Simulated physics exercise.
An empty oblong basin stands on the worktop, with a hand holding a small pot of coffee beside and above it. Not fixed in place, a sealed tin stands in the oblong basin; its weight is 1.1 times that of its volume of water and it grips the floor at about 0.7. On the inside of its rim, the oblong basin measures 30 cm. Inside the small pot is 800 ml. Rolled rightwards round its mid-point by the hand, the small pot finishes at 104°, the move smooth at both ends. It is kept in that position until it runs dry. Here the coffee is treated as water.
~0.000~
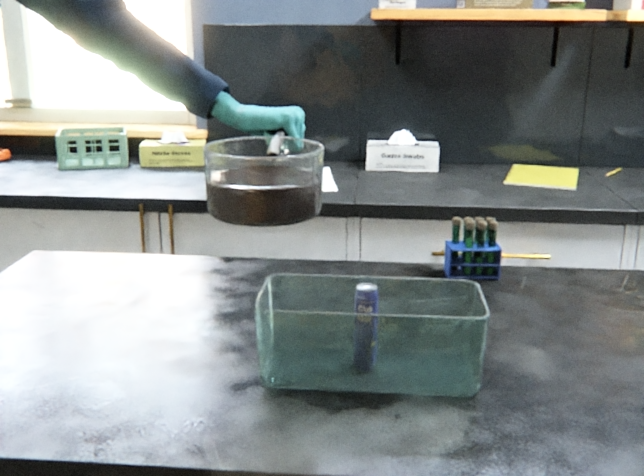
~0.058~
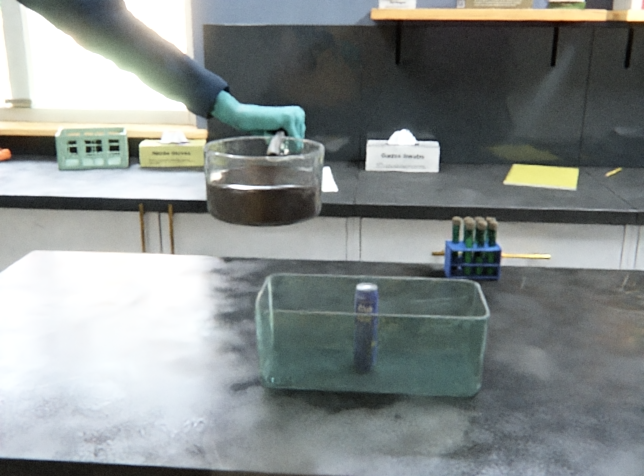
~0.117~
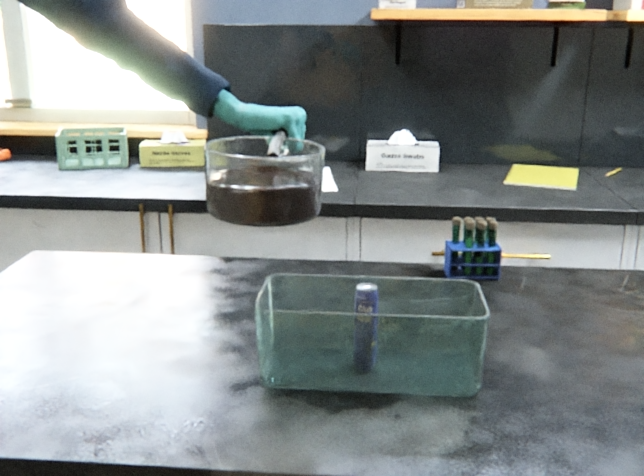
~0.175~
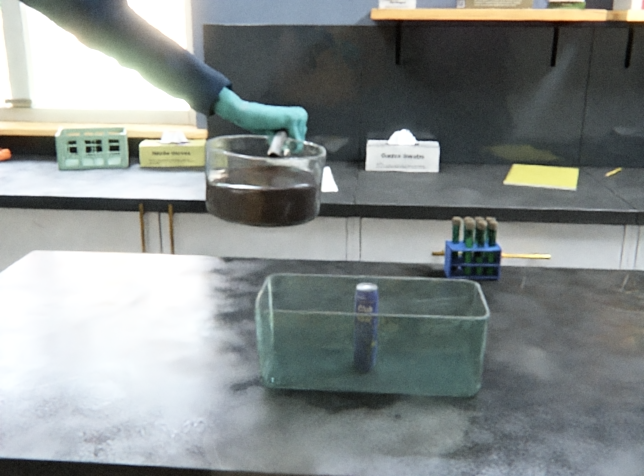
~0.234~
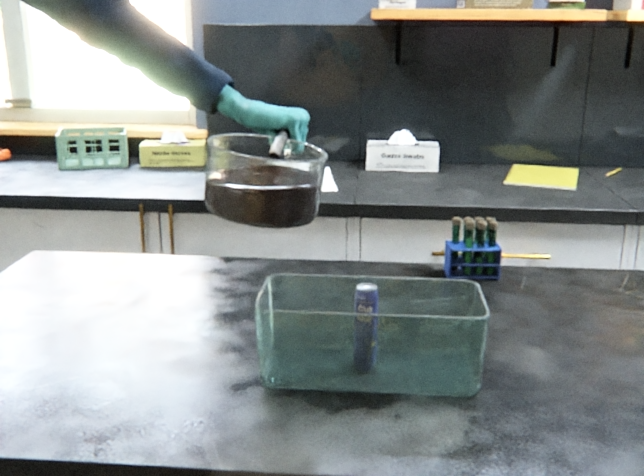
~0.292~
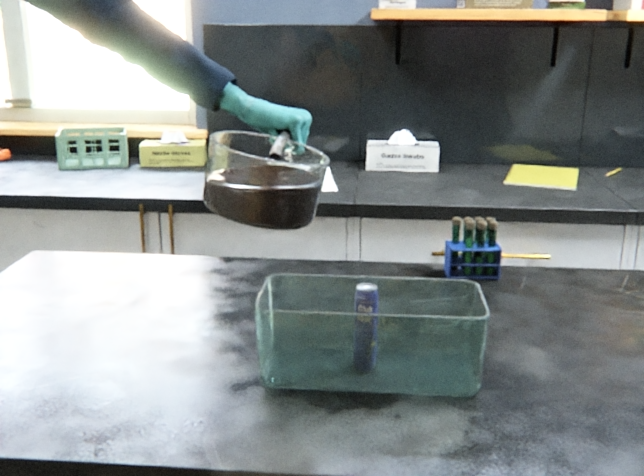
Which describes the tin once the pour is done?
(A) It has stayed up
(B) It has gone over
It has stayed up (A).
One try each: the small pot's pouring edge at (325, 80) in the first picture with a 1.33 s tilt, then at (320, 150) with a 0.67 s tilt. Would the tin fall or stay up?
Run one: It does not tip. Run two: It tumbles.
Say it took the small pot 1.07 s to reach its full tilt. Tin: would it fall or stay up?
The tin stays on its base.
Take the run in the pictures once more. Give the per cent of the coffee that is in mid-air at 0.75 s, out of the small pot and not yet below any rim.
Roughly 20 %.
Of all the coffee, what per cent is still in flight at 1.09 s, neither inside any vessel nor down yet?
Close to 16 per cent.
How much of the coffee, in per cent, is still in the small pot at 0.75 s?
About 78 per cent.
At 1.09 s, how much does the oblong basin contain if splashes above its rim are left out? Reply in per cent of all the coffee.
I reckon close to 62 per cent.
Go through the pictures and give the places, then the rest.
It leans 0°; its right rim is at (322, 149); the coffee meets the walls at (210, 175) and (320, 177); the oblong basin's rim runs from (262, 292) to (483, 300); the tin's top is at (367, 291), in the first frame.
It leans 0°; its right rim is at (323, 150); the coffee meets the walls at (210, 175) and (320, 177), in the second frame.
It leans 2°; its right rim is at (323, 151); the coffee meets the walls at (211, 175) and (321, 178), in the third frame.
It leans 4°; its right rim is at (325, 154); the coffee meets the walls at (211, 175) and (320, 178), in the fourth frame.
It leans 8°; its right rim is at (326, 158); the coffee meets the walls at (211, 175) and (321, 179), in the fifth frame.
It leans 12°; its right rim is at (327, 162); the coffee meets the walls at (210, 175) and (321, 179), in the sixth frame.
By 0.75 s the tilt is 63° and 78 per cent is still to pour; the tin stands where it began.
By 1.09 s the tilt is 96° and 20 per cent is still to pour; the tin stands where it began.
By 1.45 s the tilt is 104° and 1 per cent is still to pour; the tin stands where it began.
By 1.83 s the tilt is 104° and 0 per cent is still to pour; the tin stands where it began.
At rest the tin stands where it began.
